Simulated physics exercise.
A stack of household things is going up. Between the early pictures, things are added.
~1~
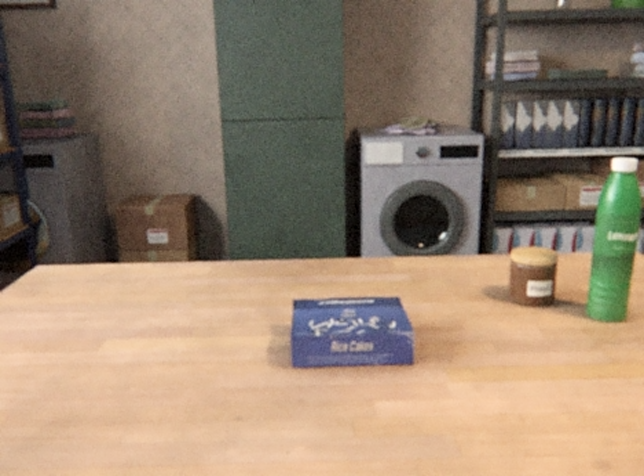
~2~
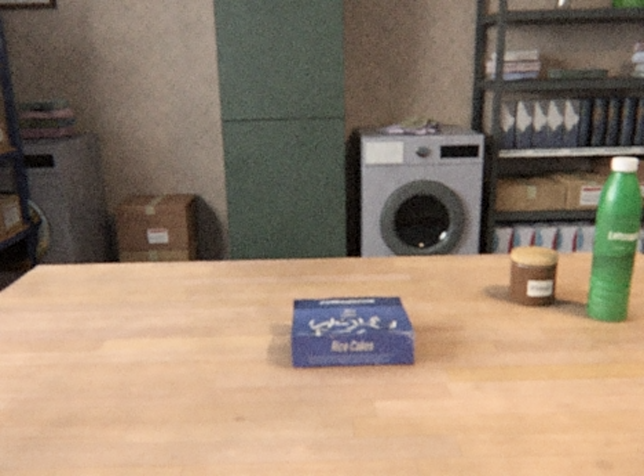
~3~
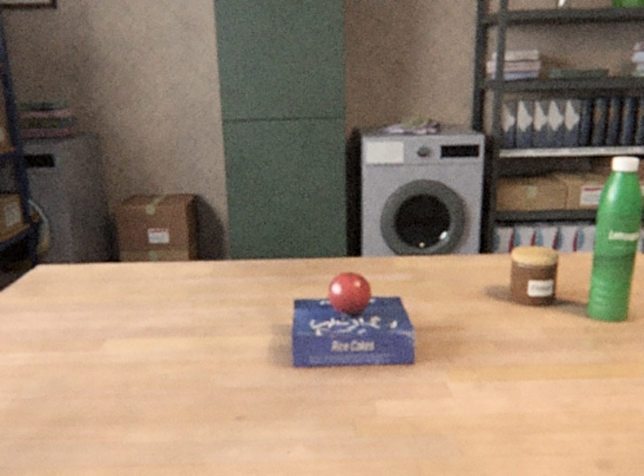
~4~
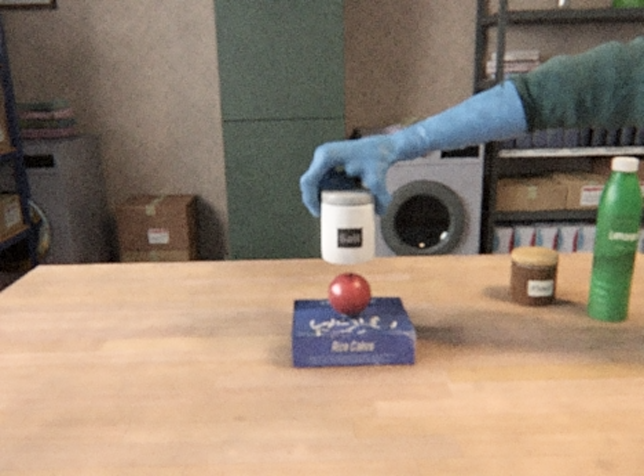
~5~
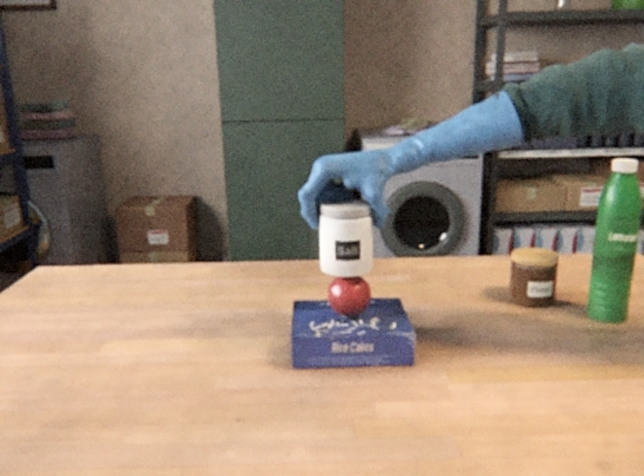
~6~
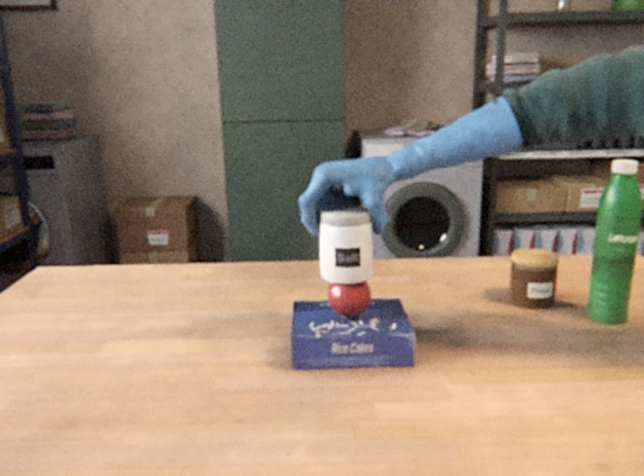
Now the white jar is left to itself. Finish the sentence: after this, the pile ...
After this, the pile topples.
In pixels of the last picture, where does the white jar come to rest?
End position: Approximately (179, 327).
Then, 0.50 s later than the last frame, white jar tilted by 55° near (309, 255).
Then, 0.60 s later than the last frame, white jar now fallen.
Then, 0.80 s later than the last frame, things are still on the move.
Then, 1.20 s later than the last frame, nothing new.
When it is over, fallen, white jar; the other 4 as before. End places, in pixels of the last picture, white jar near (179, 327). The pile comes apart.
